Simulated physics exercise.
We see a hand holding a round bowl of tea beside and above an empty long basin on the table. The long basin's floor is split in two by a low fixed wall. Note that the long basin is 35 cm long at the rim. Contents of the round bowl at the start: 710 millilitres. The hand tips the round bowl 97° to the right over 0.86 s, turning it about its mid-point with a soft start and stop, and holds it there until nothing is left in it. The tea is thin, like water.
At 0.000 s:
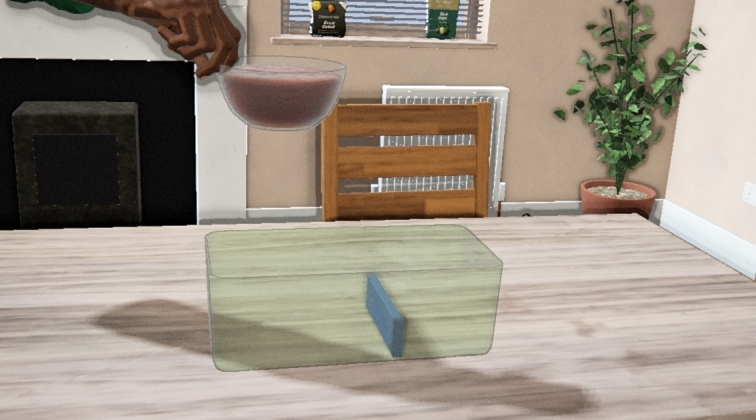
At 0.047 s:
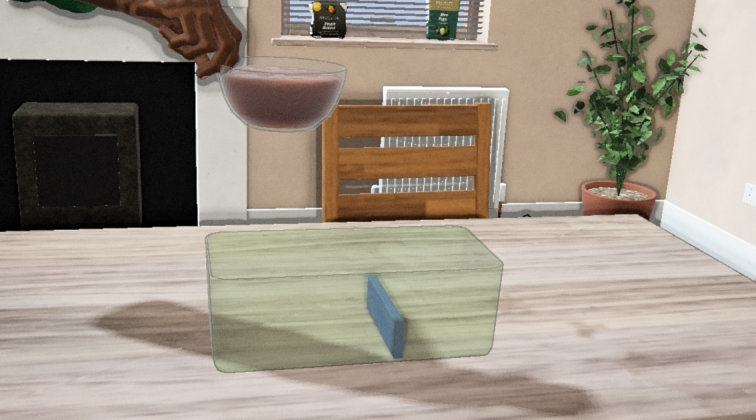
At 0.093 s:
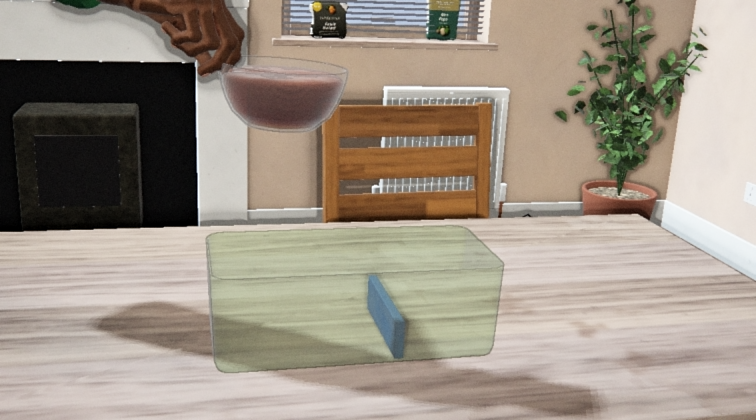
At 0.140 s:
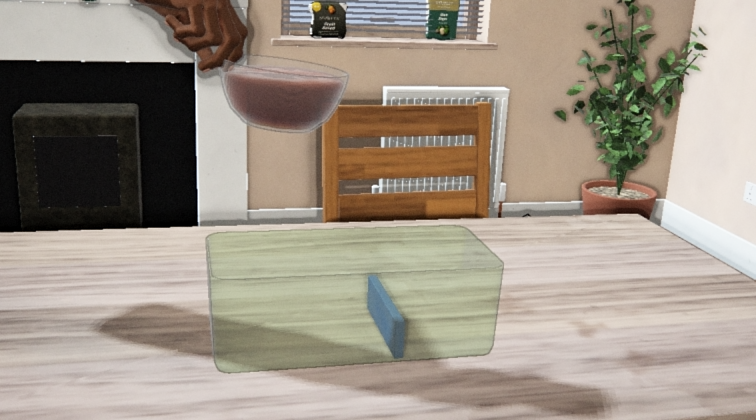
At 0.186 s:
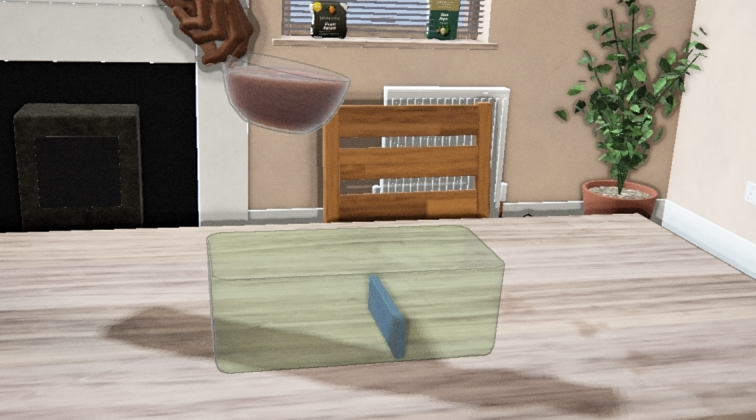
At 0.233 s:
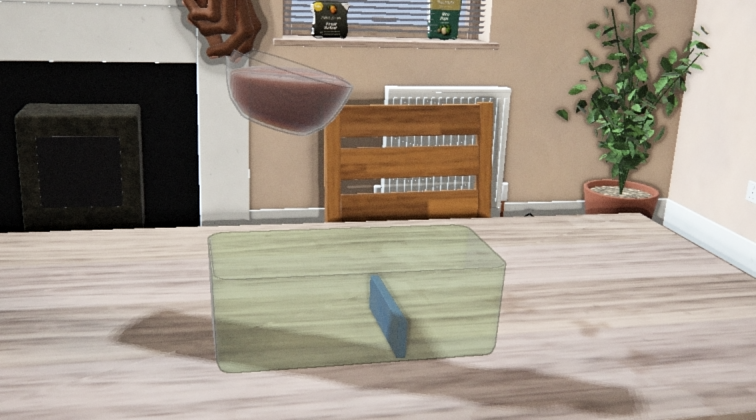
A brown hand at the upper left holds a clear round bowl of reddish-brown tea above a pale wooden table, seen from slightly above in a room with a dark fireplace, a wooden chair and a potted plant. On the table sits a long, see-through, yellow-green basin with a small blue wall inside. The hand slowly tilts the bowl rightward, gradually gaining speed, while the view stays still.
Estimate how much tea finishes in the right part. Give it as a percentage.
I would say 66 per cent.
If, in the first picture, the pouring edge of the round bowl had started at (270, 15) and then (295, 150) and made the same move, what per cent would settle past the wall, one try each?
I'd expect close to 5 per cent and then close to 5 per cent.
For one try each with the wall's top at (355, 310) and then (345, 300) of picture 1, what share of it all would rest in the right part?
Respectively close to 85 and 95 %.
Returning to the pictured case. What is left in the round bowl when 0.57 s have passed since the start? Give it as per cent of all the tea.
Portion remaining: Approx. 38 per cent.
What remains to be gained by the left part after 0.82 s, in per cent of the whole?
Near 14 percent, more or less.
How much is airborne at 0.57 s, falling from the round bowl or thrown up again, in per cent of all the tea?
Near 48 per cent of it all.
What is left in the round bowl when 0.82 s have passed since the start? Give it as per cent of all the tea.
I reckon near 3 per cent still sits there.
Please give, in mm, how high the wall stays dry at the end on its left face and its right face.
Roughly 44 mm on the left side and roughly 24 mm on the right.
By 0.57 s the tilt is 72° and 37 per cent is still to pour, 3 is left of the wall and 11 right of it.
By 0.82 s the tilt is 96° and 3 per cent is still to pour, 19 is left of the wall and 66 right of it.
By 1.08 s the tilt is 97° and 0 per cent is still to pour, 33 is left of the wall and 66 right of it.
By 1.36 s the tilt is 97° and 0 per cent is still to pour, 33 is left of the wall and 66 right of it.
At rest 33 per cent lies left of the wall, 66 right of it and 1 outside.
